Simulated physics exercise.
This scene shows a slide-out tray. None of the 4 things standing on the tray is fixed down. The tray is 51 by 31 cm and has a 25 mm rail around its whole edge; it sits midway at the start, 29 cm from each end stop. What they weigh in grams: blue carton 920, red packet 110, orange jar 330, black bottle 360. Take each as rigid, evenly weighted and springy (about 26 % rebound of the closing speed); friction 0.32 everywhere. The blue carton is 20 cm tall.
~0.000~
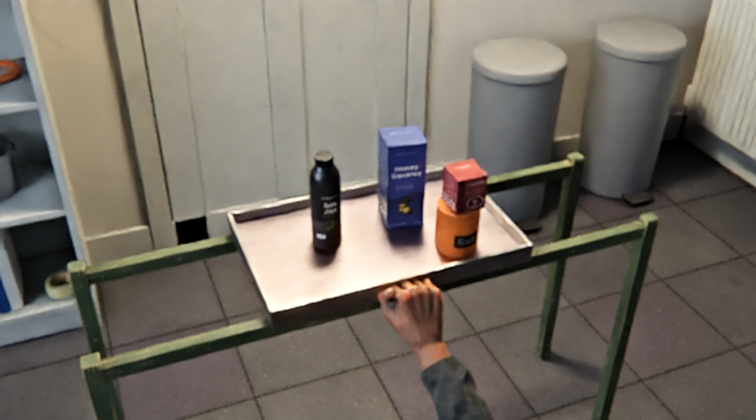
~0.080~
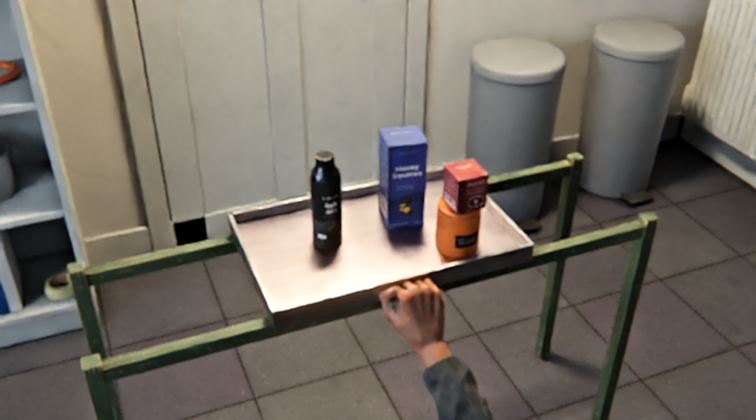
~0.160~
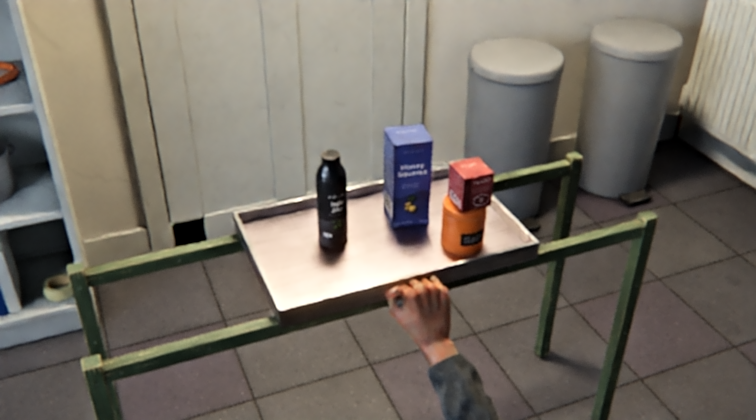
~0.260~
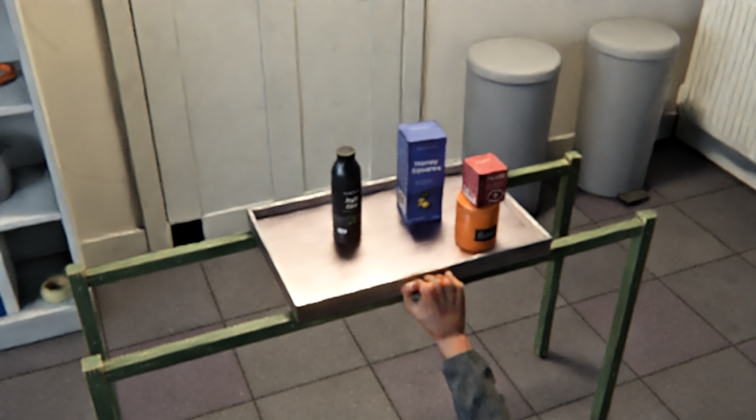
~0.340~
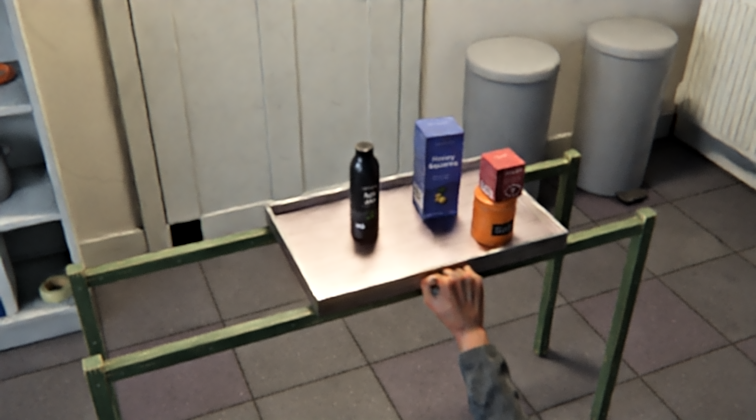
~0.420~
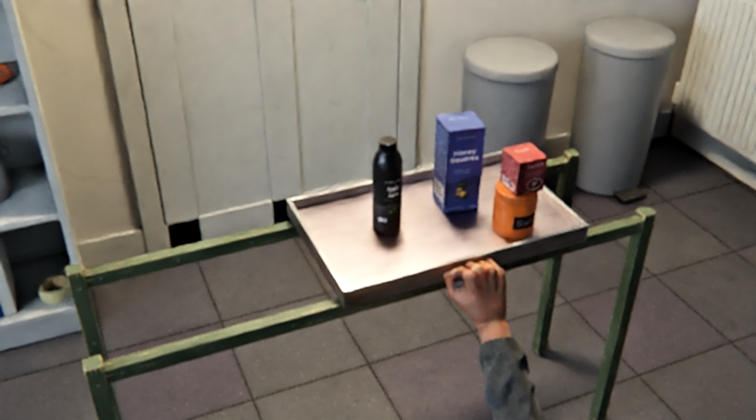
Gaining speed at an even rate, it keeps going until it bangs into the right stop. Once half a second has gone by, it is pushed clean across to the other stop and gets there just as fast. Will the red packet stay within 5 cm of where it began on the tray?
No, it is displaced farther than that.
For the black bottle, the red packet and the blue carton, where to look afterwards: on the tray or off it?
Well, the black bottle does not come off, the red packet does come off, and the blue carton does not come off.
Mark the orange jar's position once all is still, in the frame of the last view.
It ends up near (279, 267).
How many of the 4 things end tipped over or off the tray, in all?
So, 1 in all.
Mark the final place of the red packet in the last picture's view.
It settles at around (664, 281).
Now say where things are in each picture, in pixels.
Tray midway; red packet (464, 187); blue carton (402, 179), in the first frame.
Tray midway; black bottle (326, 200); blue carton (402, 178), in the second frame.
Tray moved 1 cm right; orange jar (463, 223); black bottle (332, 198), in the third frame.
Tray moved 4 cm right; blue carton (421, 173); orange jar (477, 218), in the fourth frame.
Tray moved 8 cm right; black bottle (364, 190); blue carton (437, 168), in the fifth frame.
Tray moved 13 cm right; red packet (523, 169); orange jar (515, 207), in the sixth frame.
After 0.72 s, tray moved 29 cm right; red packet 7° off upright near (628, 143); orange jar 5° off upright; black bottle moved 9 cm.
After 1.22 s, tray moved 29 cm right; red packet now off the tray; black bottle 3° off upright; blue carton moved 14 cm.
After 1.82 s, tray moved 7 cm right; blue carton moved 14 cm; black bottle moved 14 cm; orange jar moved 7 cm.
After 2.32 s, tray moved 29 cm left; black bottle moved 9 cm; blue carton moved 9 cm; orange jar moved 2 cm.
In the end (3.0 s), off the tray, red packet; not toppled but over 5 cm from the start, orange jar; the other 2 under 5 cm from the start. At the end, from the last picture's camera, red packet near (664, 281).
